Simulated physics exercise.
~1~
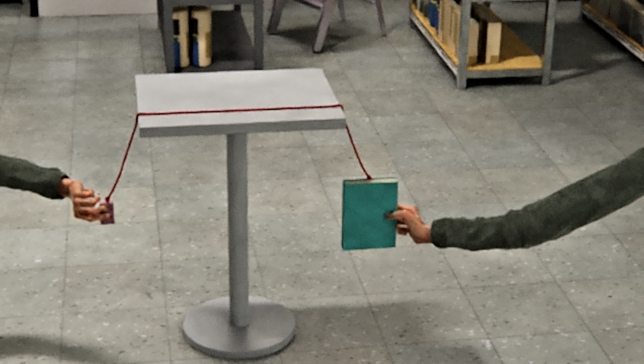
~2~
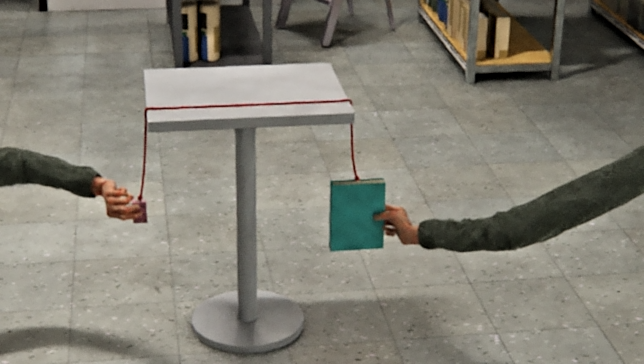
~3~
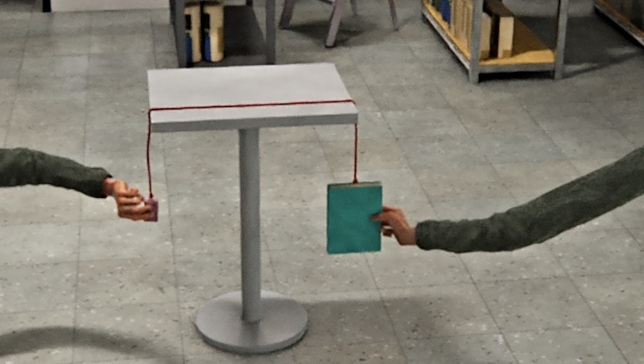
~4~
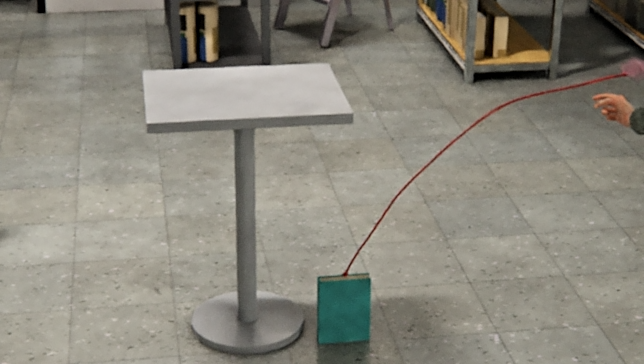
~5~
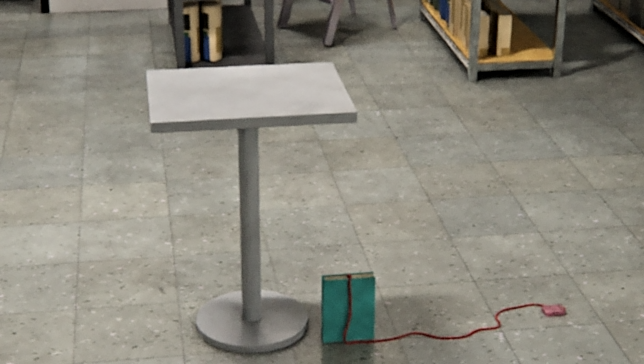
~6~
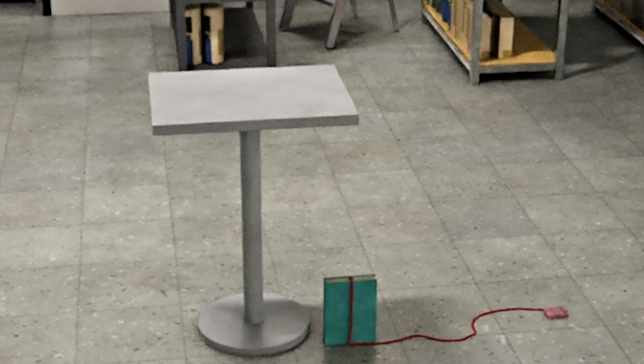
In this clip, two hands hold a small matchbox and a teal book tied to a red string laid across a side table, then let go; the book drops to the floor, the string slides off rightwards, and the matchbox lands on the floor to the right.
